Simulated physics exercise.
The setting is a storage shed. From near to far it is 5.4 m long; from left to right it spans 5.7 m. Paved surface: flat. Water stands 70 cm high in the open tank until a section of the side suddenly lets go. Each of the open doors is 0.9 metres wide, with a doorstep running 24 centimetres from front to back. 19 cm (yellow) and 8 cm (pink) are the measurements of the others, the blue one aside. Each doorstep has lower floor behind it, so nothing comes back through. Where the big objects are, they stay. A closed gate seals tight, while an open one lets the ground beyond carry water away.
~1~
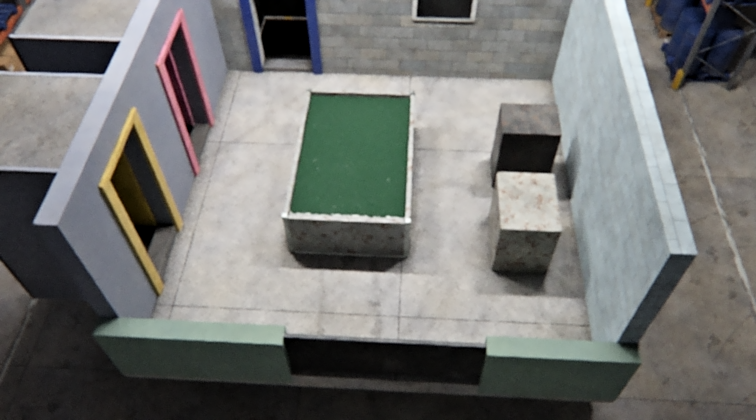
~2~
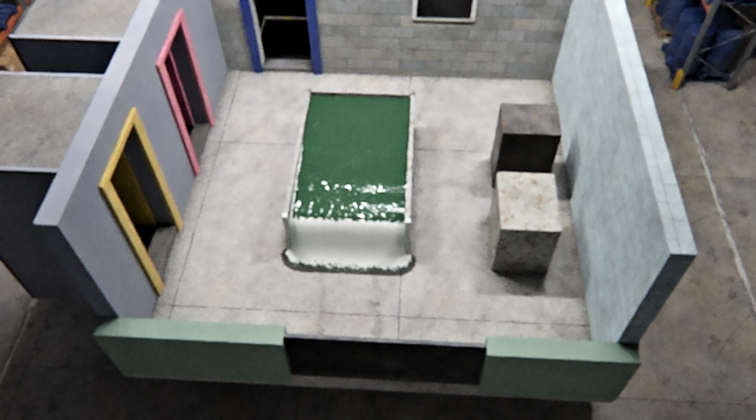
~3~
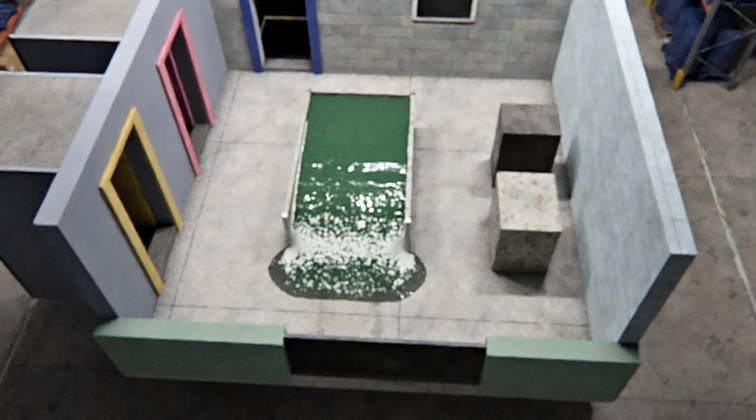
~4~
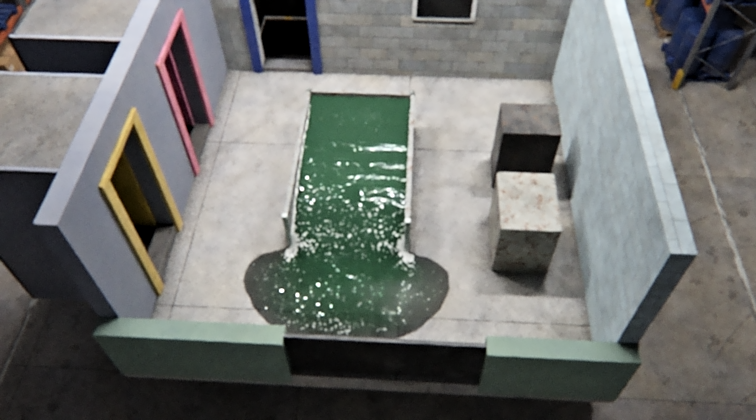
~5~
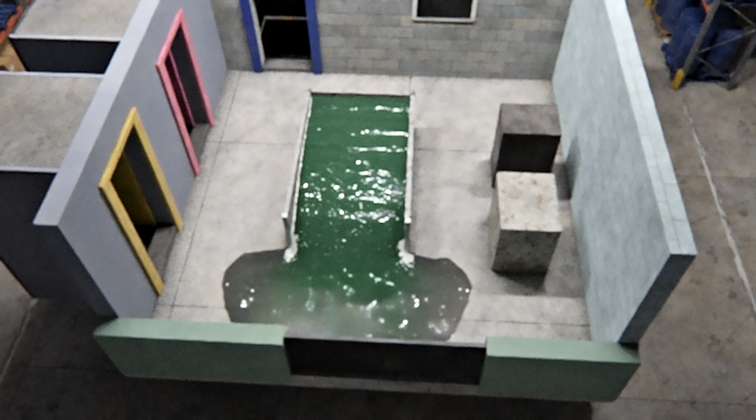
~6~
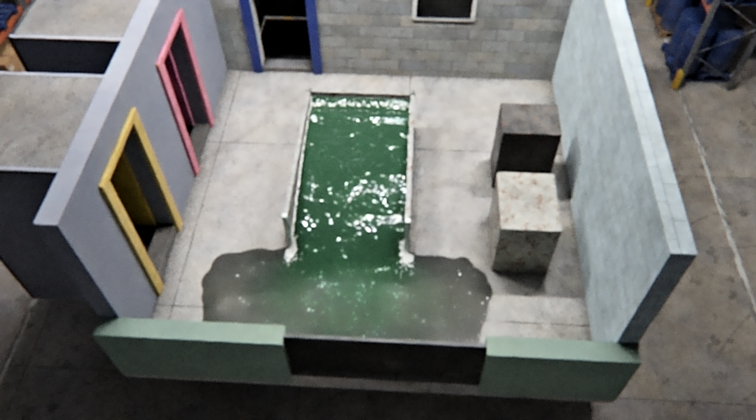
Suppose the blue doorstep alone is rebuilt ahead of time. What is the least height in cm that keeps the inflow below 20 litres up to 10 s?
About 15 cm.
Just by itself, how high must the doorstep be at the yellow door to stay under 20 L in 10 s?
At yellow, roughly 16 cm.
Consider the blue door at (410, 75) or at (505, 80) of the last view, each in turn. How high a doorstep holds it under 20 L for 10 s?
Minimums: About 11.5 cm and 13.0 cm.
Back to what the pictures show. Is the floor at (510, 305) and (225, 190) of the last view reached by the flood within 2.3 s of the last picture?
Spot one: Awash, spot two: Awash.
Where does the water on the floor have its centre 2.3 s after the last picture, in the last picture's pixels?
It lies near (355, 265) in the last picture.
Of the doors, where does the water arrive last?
Blue.
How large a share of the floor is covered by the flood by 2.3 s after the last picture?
Near 55 per cent of the open floor.
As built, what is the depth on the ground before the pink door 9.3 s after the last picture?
Lab note: Depth approx. 12.0 cm.
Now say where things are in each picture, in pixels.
In the first frame, the open tank at (354, 154) is whole and still, 70 cm deep; the blue door at (281, 25) is dry.
In the second frame, water pours out at (348, 242) and has run 0.3 m, to (294, 264); about 9 cm deep outside, 70 cm at the back.
In the third frame, water pours out at (348, 243) and has run 0.7 m, to (294, 290); about 11 cm deep outside, 70 cm at the back.
In the fourth frame, water pours out at (348, 244) and has run 1.3 m, to a hidden place; about 9 cm deep outside, 70 cm at the back.
In the fifth frame, water pours out at (348, 244) and has run 1.6 m, to a hidden place; about 8 cm deep outside, 68 cm at the back.
In the sixth frame, the gap is at (348, 244), the front 1.8 m out at a hidden place; the back of the open tank holds 60 cm; 3.9 m in a straight line remain to the blue door at (281, 25).
Then, 0.7 s after the last picture water covers 25 % of the floor, deepest (46 cm) near (342, 346); it has not reached the blue door.
Then, 2.3 s after the last picture water covers 55 % of the floor, deepest (37 cm) near (156, 349); it has not reached the blue door.
Then, 9.3 s after the last picture water covers 100 % of the floor, deepest (15 cm) near (476, 153); 11 cm at the blue door, 139 litres in over its 9 cm doorstep.
At the blue door as built, the water peaked near 21 cm, 4.1 s after the last picture.
Run again over the same 10 s with other heights there, 44 litres in over 13 cm, 6 litres over 18 cm. The limit of 20 litres is kept from about 15 cm up.
